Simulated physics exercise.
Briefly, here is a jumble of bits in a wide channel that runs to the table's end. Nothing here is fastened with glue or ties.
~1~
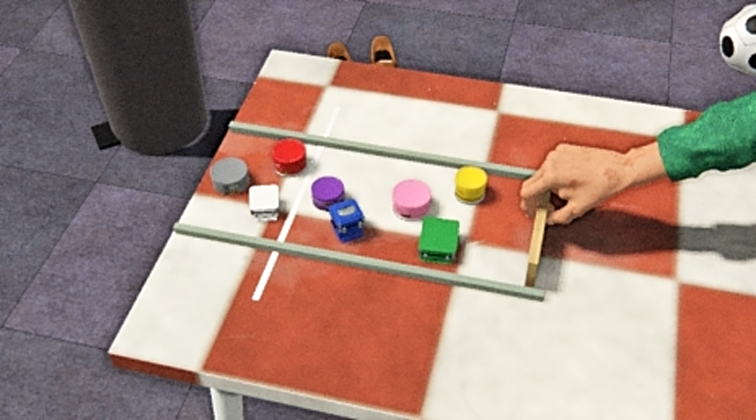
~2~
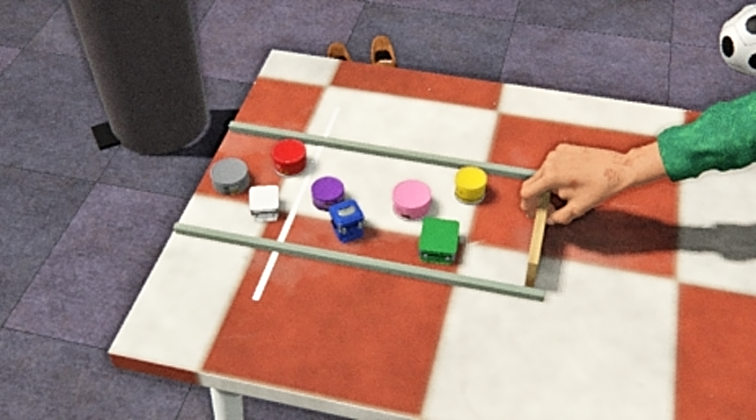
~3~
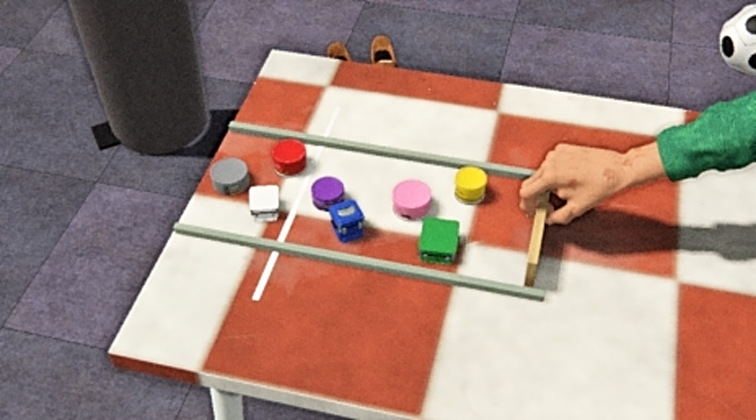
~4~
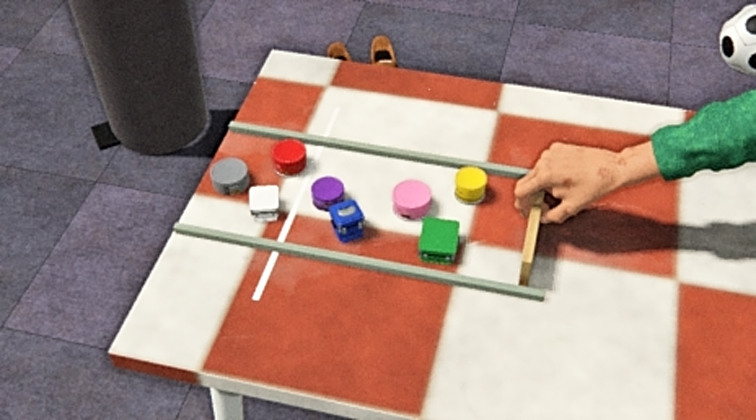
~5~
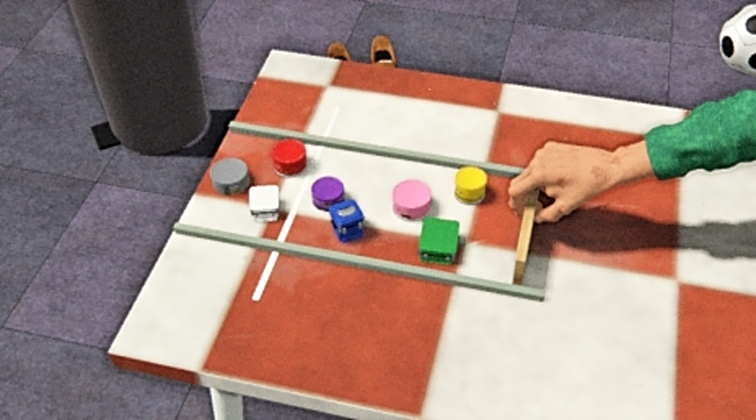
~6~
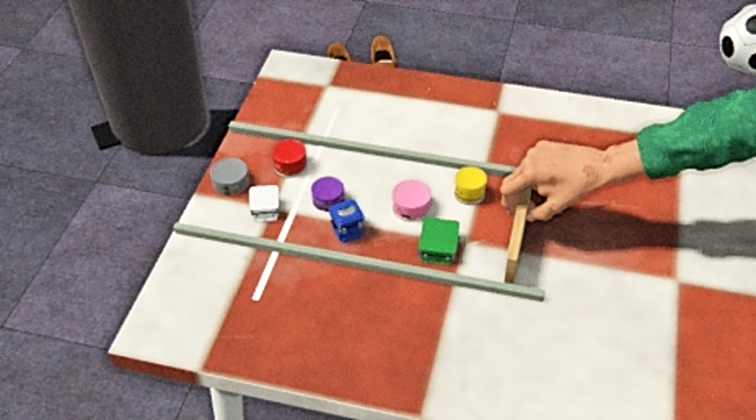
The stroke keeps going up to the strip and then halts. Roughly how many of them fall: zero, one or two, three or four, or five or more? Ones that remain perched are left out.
Zero.
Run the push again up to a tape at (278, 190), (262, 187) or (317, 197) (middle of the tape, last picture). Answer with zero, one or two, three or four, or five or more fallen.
So, one after another, I'd give 1 or 2; one or two; no fall at all.
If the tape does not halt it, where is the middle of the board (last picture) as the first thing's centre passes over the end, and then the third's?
It sits around (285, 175) and after that around (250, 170).
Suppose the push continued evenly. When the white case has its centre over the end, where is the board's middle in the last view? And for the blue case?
Around (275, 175) first and around (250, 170) second.
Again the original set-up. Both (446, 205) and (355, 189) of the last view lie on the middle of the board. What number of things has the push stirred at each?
First position 2; second position 5.
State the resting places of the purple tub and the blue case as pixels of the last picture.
The first ends close to (250, 185), the second close to (242, 203).
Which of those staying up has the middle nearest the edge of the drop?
Result - the grey tub.
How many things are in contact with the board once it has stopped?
Count: 3.
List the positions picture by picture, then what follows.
In the first picture, grey tub (230, 176); white case (265, 204); red pot (290, 158); board (541, 221); tape (301, 194).
In the second picture, white case (265, 204); yellow tin (470, 186).
In the third picture, red pot (290, 158); pink tin (412, 201).
In the fourth picture, grey tub (230, 177); blue case (347, 221).
In the fifth picture, white case (265, 204); green case (439, 242).
In the sixth picture, grey tub (230, 177); white case (265, 204); red pot (290, 158); board (521, 218); tape (301, 194).
Soon after, none off yet; grey tub at rest near (230, 177); white case at rest near (265, 204); red pot at rest near (290, 158).
In the end, the number that fall off is zero.
